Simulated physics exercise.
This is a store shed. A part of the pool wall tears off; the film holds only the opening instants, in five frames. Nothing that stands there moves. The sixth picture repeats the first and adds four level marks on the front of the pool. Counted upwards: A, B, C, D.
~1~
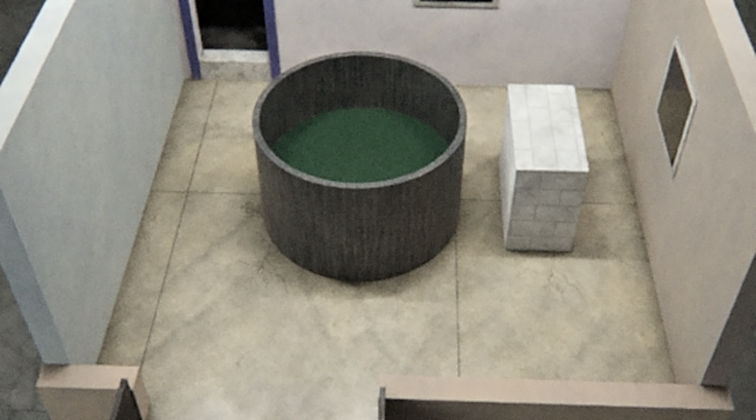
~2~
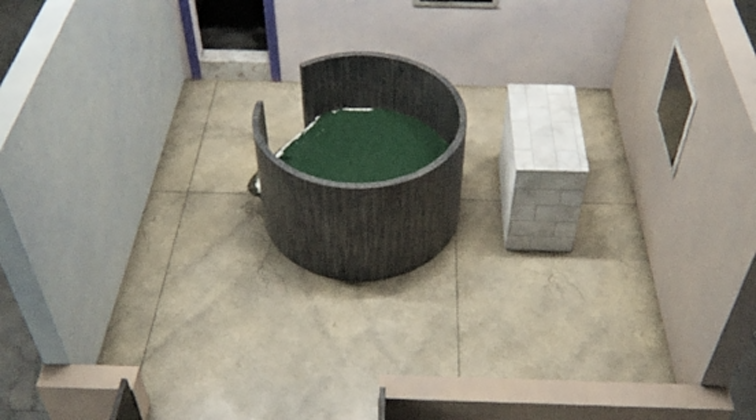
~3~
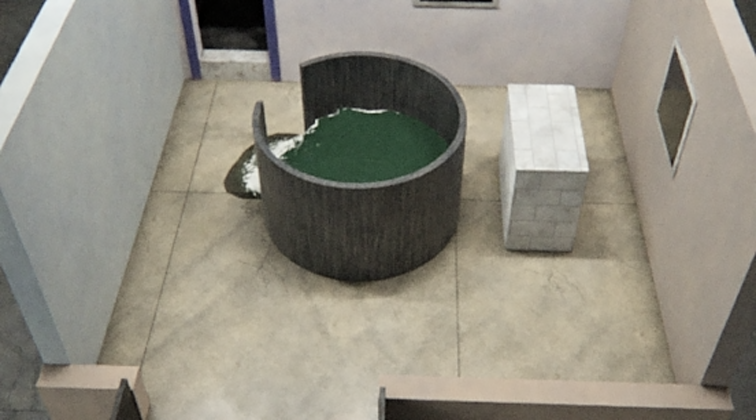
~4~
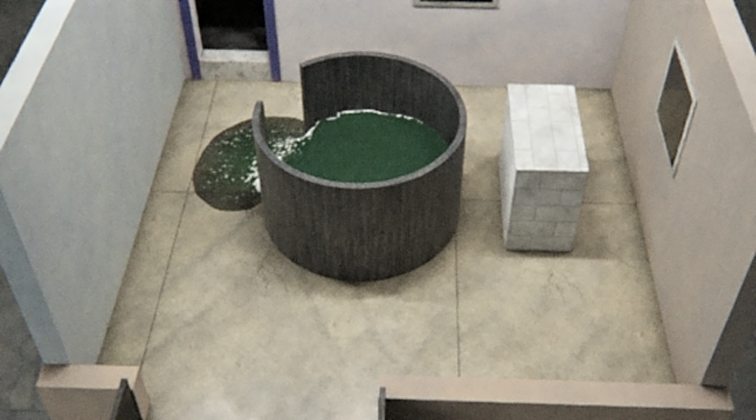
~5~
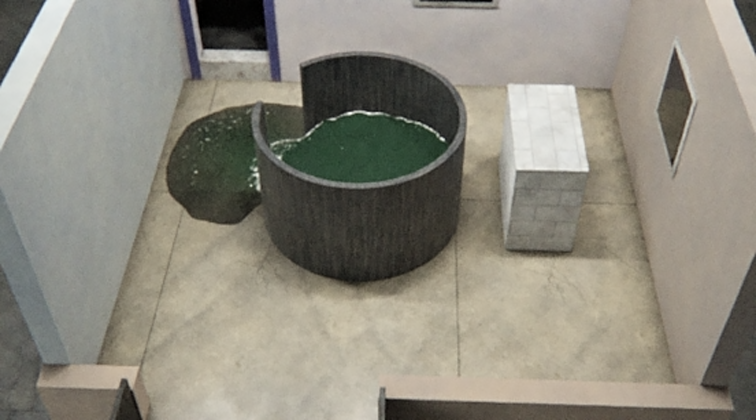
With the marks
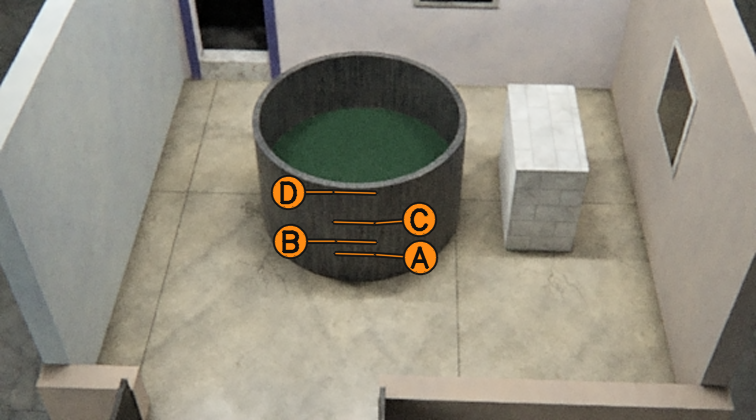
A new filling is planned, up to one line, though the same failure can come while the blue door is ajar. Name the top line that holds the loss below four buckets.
The answer is mark B.
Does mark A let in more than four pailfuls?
No, that is safe.
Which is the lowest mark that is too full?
It is C.
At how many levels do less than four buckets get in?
Two of the four.
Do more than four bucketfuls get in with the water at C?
Yes.
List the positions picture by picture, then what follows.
The first picture shows water in the pool at rest, its middle at (361, 167); foot of the blue doorway at (237, 80); open gate at (258, 367).
In the second picture, water covers 1 % of the ground, its front hidden from here.
The third picture shows front seen at (240, 169), 3 % of the ground wet.
The fourth picture shows front seen at (223, 136), 6 % of the ground wet.
The fifth picture shows front seen at (196, 125), 11 % of the ground wet.
On the marked copy, A at (355, 254); B at (355, 241); C at (354, 222); D at (353, 192); from the bottom up A, B, C, D.
For mark A, nothing gets over.
For mark B, a bucket or two gets in.
For mark C, about 10 bucketfuls get in.
For mark D, dozens of bucketfuls pour in.
